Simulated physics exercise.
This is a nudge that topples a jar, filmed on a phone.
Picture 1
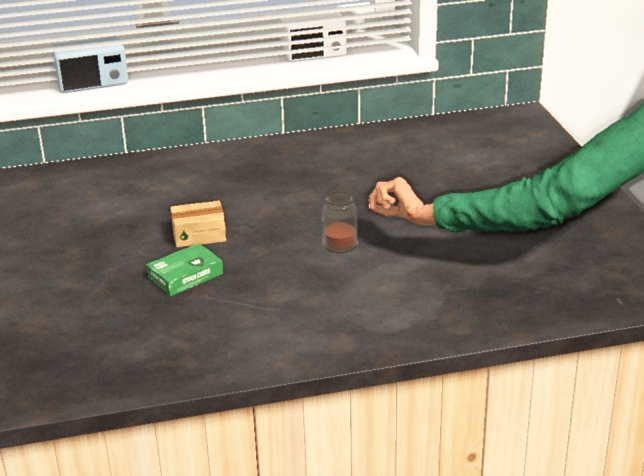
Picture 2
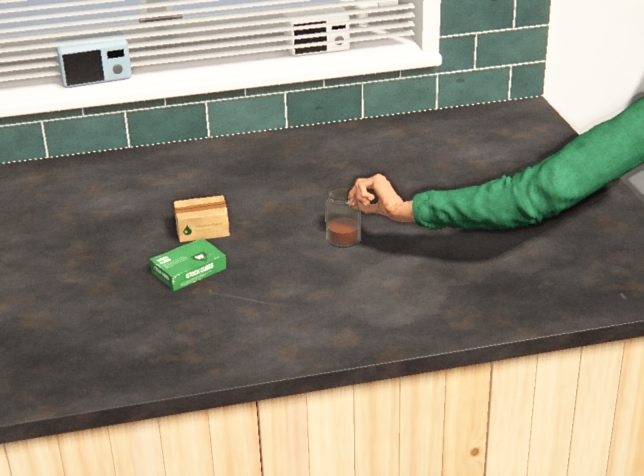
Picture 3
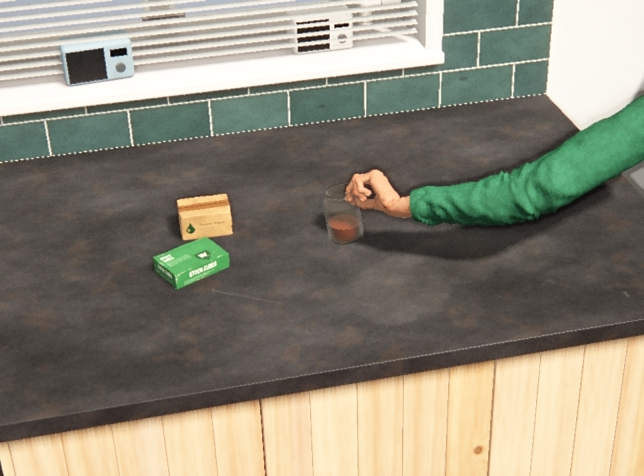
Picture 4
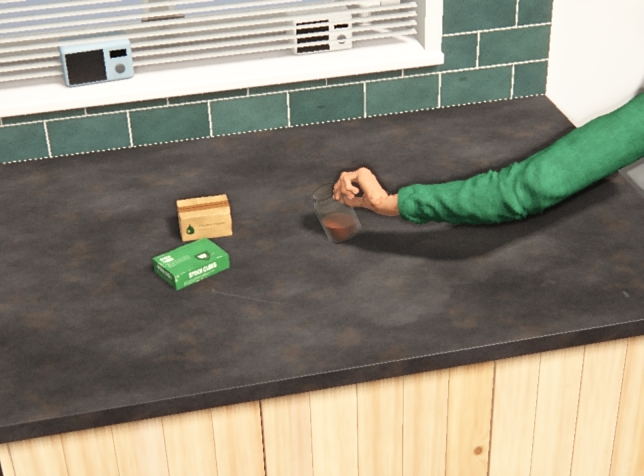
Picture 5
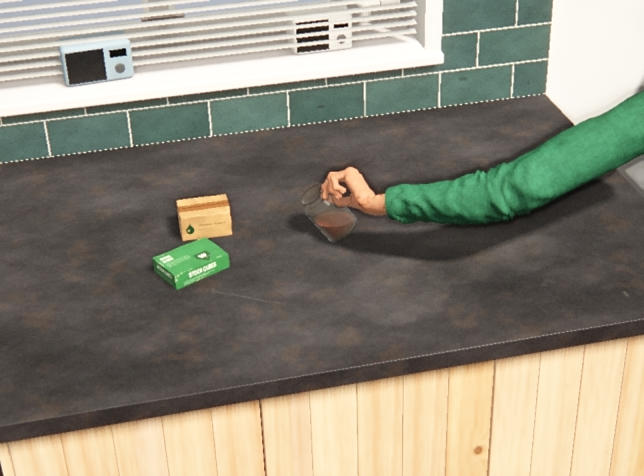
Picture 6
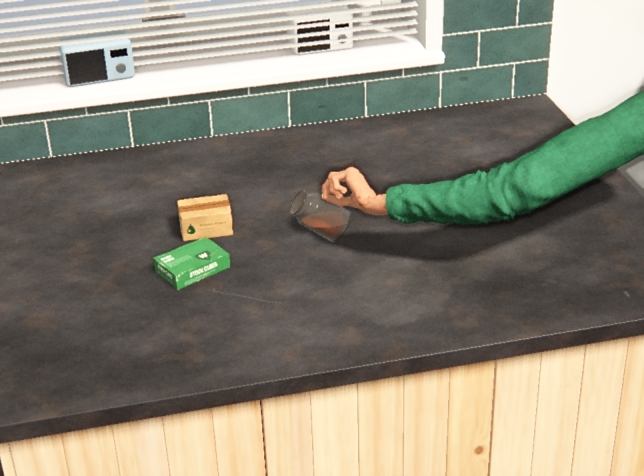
A dark kitchen countertop with pale wooden panels below, green tiles and a window with blinds behind, is seen from above at an angle, the view shifting very slightly at first. A tan box and a green packet sit left of centre, right of them a clear jar with reddish-brown contents. From the right, a green-sleeved arm reaches to the jar and pushes leftward, and it tilts steeply left.
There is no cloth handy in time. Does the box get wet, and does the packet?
For the box the answer is that it meets the spill; for the packet, that it meets the spill.
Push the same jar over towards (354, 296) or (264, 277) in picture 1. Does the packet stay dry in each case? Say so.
Toward the first spot it is missed, and toward the second it gets touched.
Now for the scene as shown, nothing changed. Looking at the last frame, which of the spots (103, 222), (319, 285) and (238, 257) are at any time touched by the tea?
First spot missed, second spot missed, last spot touched.
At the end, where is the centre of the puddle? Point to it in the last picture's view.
It settles with its centre at about (197, 254).
A moment on, the puddle covers about as much as a saucer; the box is reached; the packet is reached.
Further on, the puddle covers about as much as a plate; the box is reached; the packet is reached.
When it is over, the puddle covers about as much as a plate; the box is reached; the packet is reached.
